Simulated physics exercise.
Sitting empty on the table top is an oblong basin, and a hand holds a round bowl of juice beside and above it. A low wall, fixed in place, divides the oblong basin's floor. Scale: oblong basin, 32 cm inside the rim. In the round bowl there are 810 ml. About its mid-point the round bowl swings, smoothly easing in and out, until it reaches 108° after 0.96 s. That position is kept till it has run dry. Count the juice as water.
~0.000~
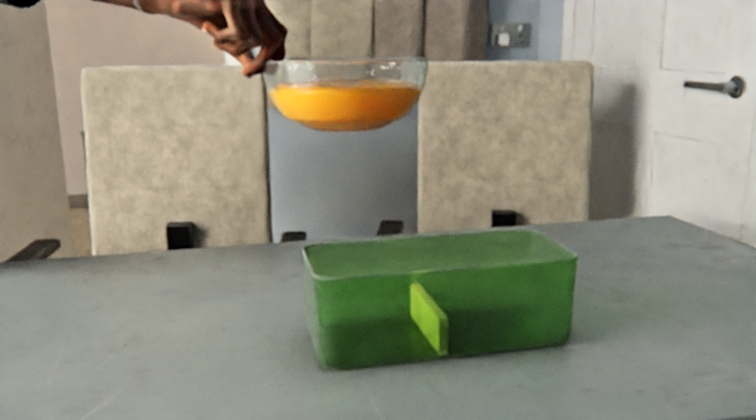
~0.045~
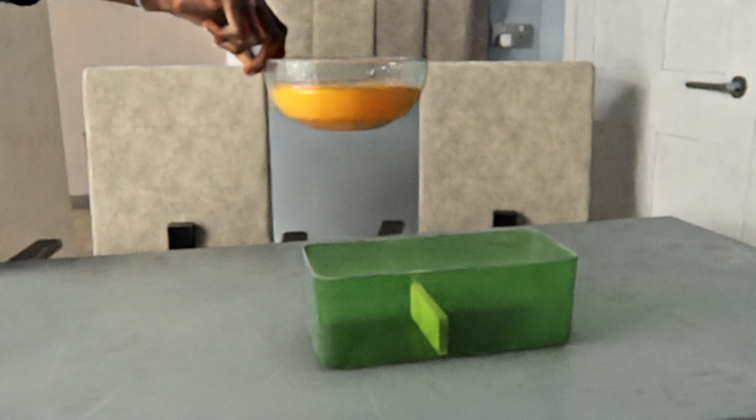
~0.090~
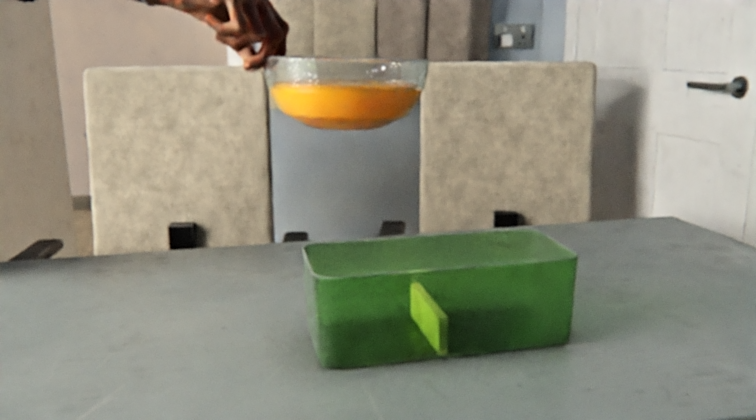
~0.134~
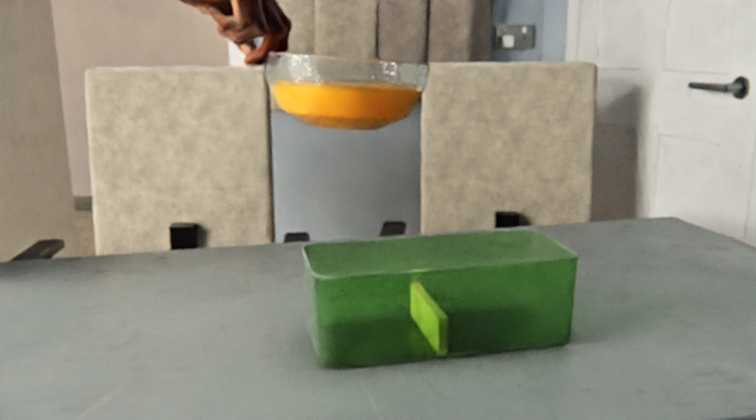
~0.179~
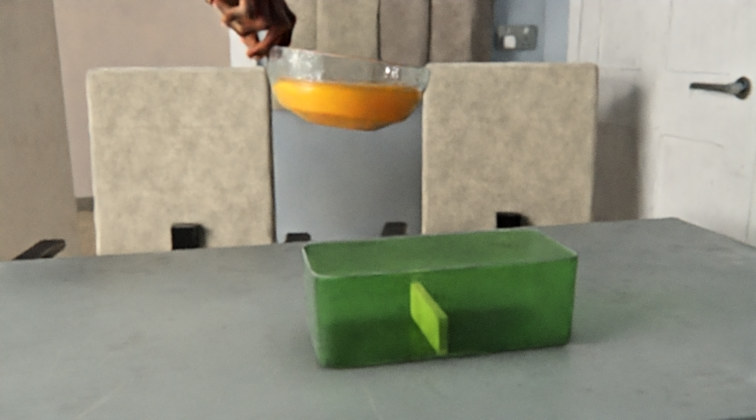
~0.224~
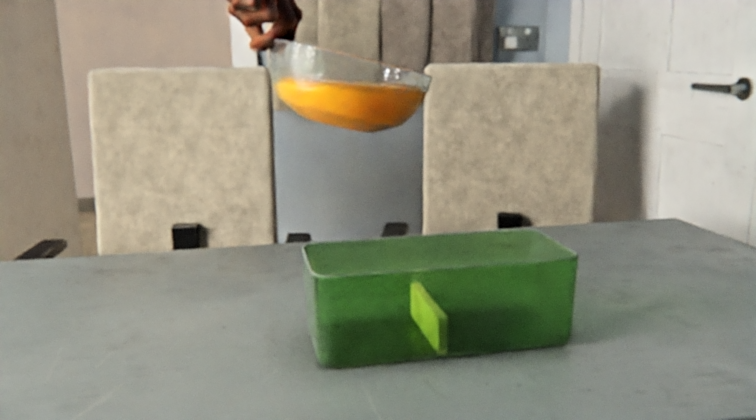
Above a grey table, a hand gradually tilting a clear bowl of orange liquid rightward over an empty green oblong container.
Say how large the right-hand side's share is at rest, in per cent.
Its share is roughly 76 per cent.
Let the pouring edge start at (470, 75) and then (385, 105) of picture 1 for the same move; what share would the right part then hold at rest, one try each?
Try 1: 90 %; try 2: 40 %.
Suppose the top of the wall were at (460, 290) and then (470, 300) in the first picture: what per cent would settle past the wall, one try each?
Respectively 55 and 35 %.
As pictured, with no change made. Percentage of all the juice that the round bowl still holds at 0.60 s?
Close to 36 in a hundred.
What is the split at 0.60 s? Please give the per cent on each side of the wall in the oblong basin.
0 left and 10 right, roughly.
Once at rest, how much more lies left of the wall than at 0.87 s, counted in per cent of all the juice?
Roughly 10 per cent.
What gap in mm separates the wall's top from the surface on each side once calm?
About 38 mm on the left, about 18 mm on the right.
By 0.60 s the tilt is 74° and 36 per cent is still to pour, 0 is left of the wall and 11 right of it.
By 0.87 s the tilt is 106° and 1 per cent is still to pour, 13 is left of the wall and 74 right of it.
By 1.15 s the tilt is 108° and 0 per cent is still to pour, 22 is left of the wall and 76 right of it.
By 1.46 s the tilt is 108° and 0 per cent is still to pour, 22 is left of the wall and 76 right of it.
At rest 22 per cent lies left of the wall, 76 right of it and 2 outside.
